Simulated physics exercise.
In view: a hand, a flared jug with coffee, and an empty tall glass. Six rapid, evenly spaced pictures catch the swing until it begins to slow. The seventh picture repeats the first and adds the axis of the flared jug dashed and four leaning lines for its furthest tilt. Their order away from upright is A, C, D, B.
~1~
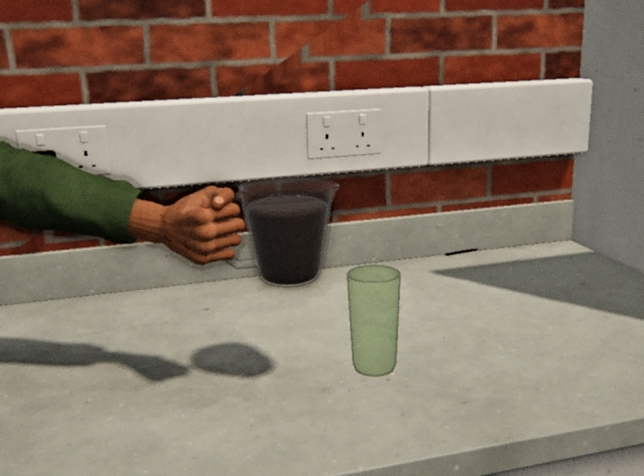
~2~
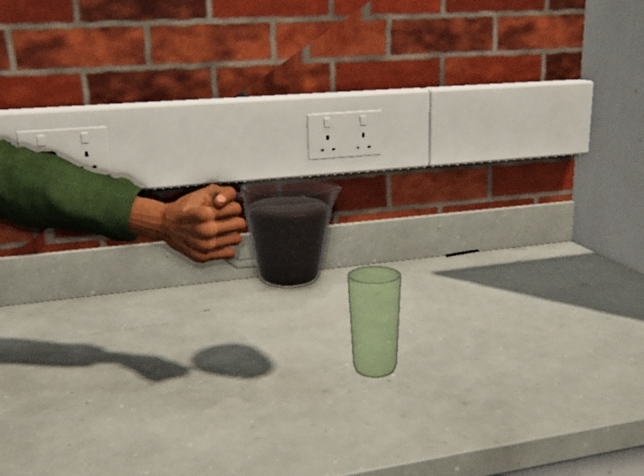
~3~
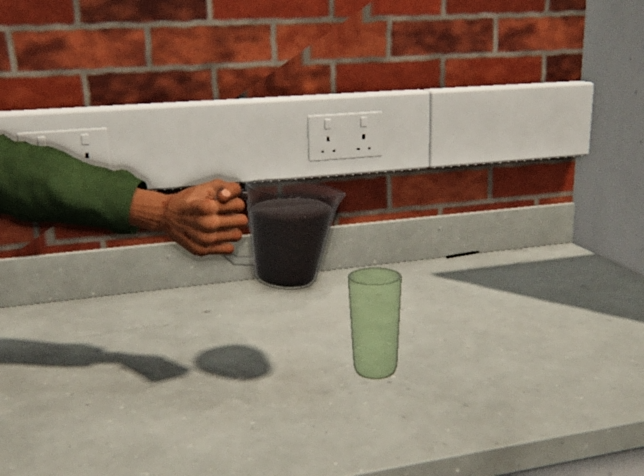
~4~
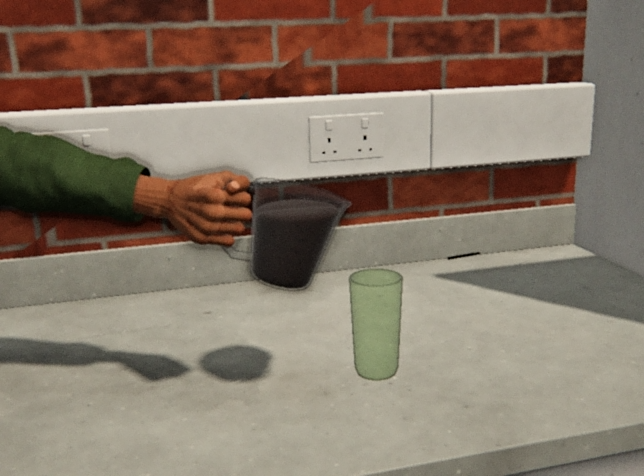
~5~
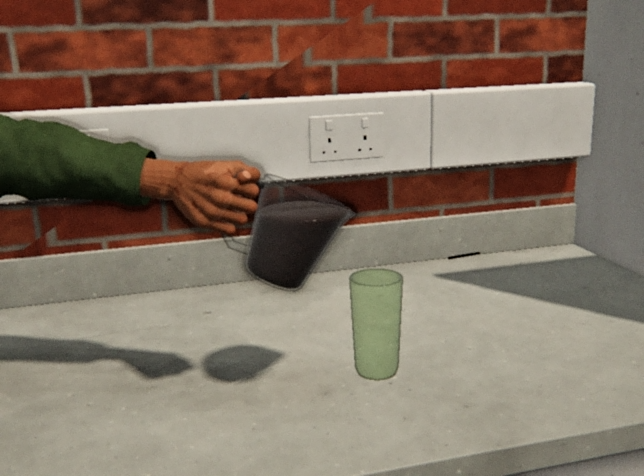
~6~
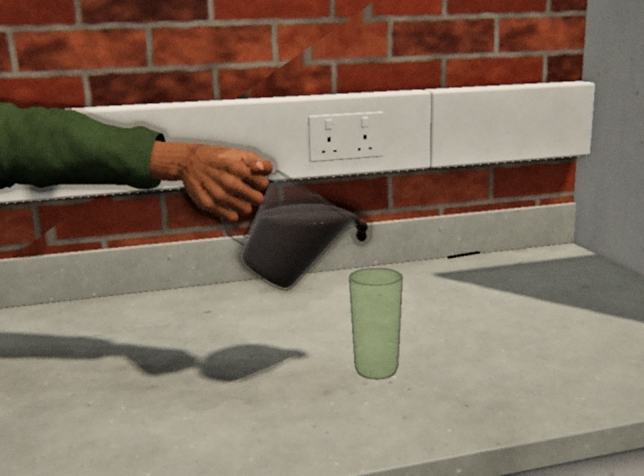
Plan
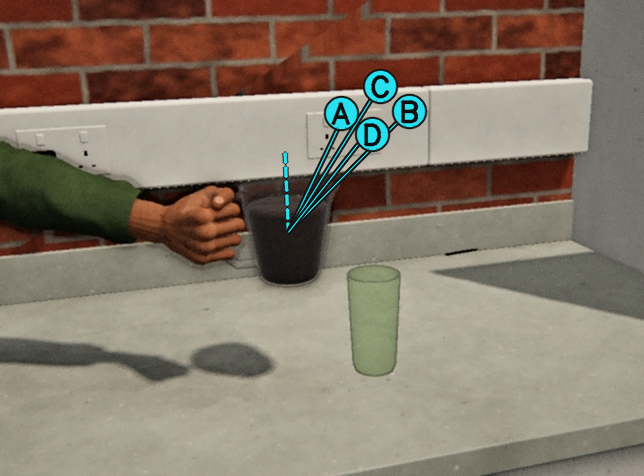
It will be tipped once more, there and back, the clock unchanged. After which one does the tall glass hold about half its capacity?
The best mark is B.
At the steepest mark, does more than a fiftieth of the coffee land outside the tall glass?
No.
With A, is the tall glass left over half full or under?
Under.
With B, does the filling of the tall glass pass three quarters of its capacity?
No, less.
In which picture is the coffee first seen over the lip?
Picture 6.
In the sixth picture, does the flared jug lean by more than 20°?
Yes, it does.
On the marked copy, A at (336, 130); B at (396, 123); C at (370, 100); D at (357, 144).
With A, the tall glass ends with about 8 % of what it can hold.
With B, the tall glass ends with about 50 % of what it can hold.
With C, the tall glass ends with about 19 % of what it can hold.
With D, the tall glass ends with about 33 % of what it can hold.
